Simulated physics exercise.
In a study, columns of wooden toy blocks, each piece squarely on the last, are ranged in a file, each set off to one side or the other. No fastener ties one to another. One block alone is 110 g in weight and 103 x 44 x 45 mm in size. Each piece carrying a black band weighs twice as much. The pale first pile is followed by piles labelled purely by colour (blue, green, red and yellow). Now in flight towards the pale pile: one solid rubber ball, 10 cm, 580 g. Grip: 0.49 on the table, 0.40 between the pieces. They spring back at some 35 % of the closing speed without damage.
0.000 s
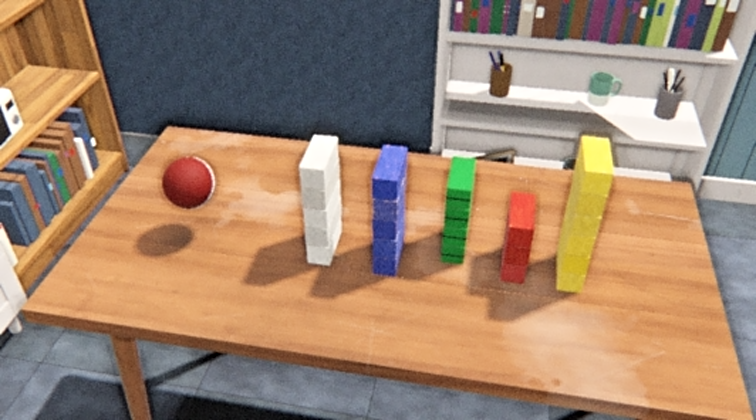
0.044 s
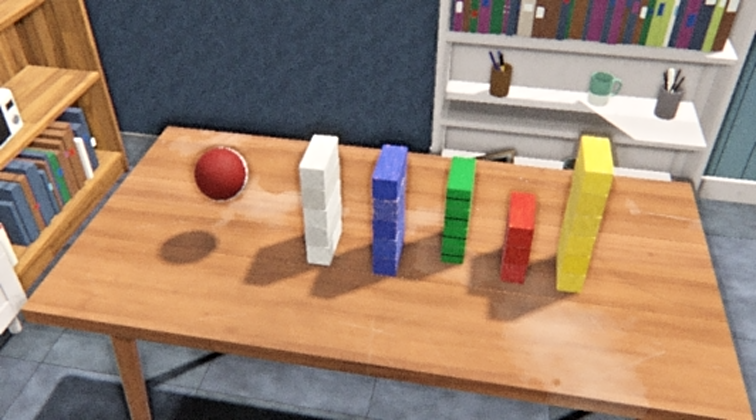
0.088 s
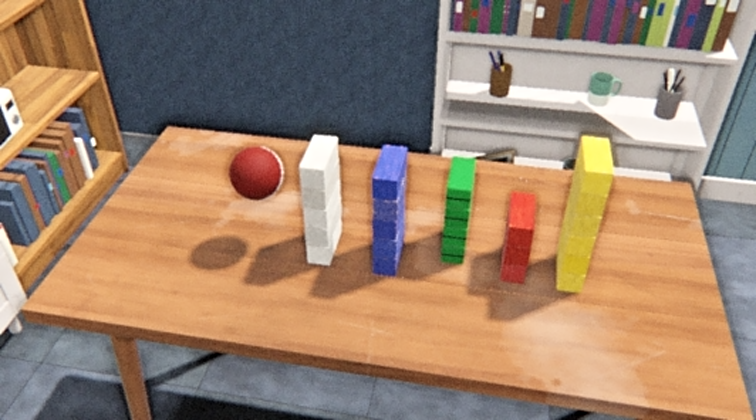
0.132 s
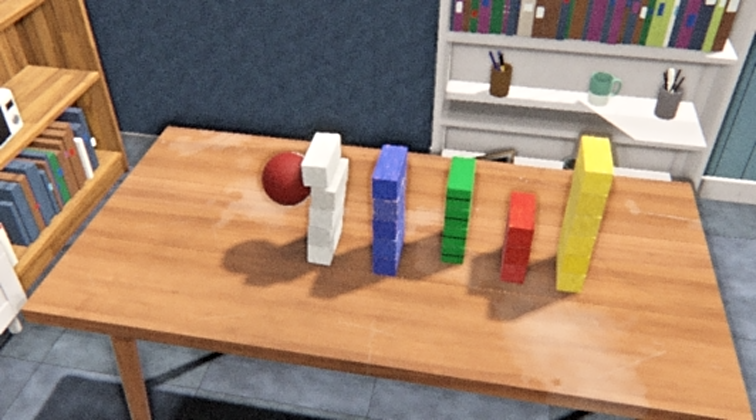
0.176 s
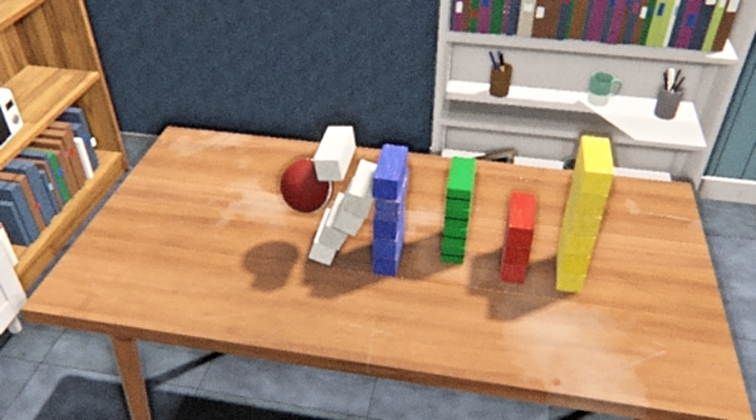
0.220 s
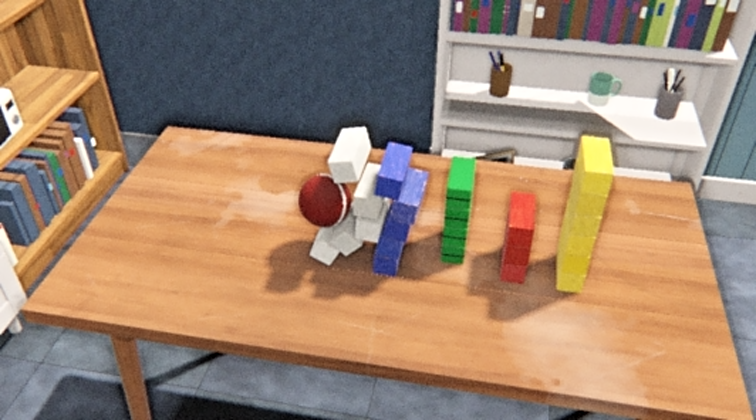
On a wooden table, a red ball flew rightward past empty tabletop into the white stack of blocks, scattering it against the blue stack, whose upper blocks shifted while green, red and yellow stood still.
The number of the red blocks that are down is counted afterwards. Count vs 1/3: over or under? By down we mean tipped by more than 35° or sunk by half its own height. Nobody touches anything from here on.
Over.
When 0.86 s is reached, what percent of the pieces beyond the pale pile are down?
At that instant, 45 percent.
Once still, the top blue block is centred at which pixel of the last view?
I'd place it at about (446, 297) in the final view.
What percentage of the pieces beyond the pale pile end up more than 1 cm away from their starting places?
Shifted share: 100 %.
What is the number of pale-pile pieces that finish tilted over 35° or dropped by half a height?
Count: 4 pale pieces.
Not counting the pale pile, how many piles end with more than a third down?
In total, 4.
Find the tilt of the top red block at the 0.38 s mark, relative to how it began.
Something like 0°, more or less.
After 0.38 s, 4 of the pale pile down; none of the 3 red blocks down (2 of 18 in all colours); top red block unmoved; top blue block 48° from how it stood, 8 cm lower.
After 0.86 s, 4 of the pale pile down; none of the 3 red blocks down (8 of 18 in all colours); top red block 20° from how it stood; top blue block 61° from how it stood, 14 cm lower.
After 1.46 s, 4 of the pale pile down; 3 of the 3 red blocks down (17 of 18 in all colours); top red block 46 mm lower; top yellow block on its side.
In the end (2.0 s), 4 of the pale pile down; 3 of the 3 red blocks down (17 of 18 in all colours); top red block 46 mm lower; top green block 56° from how it stood, 9 cm lower. That is 100 per cent. From the last view, middles, top red block near (595, 248), top green block near (553, 232).
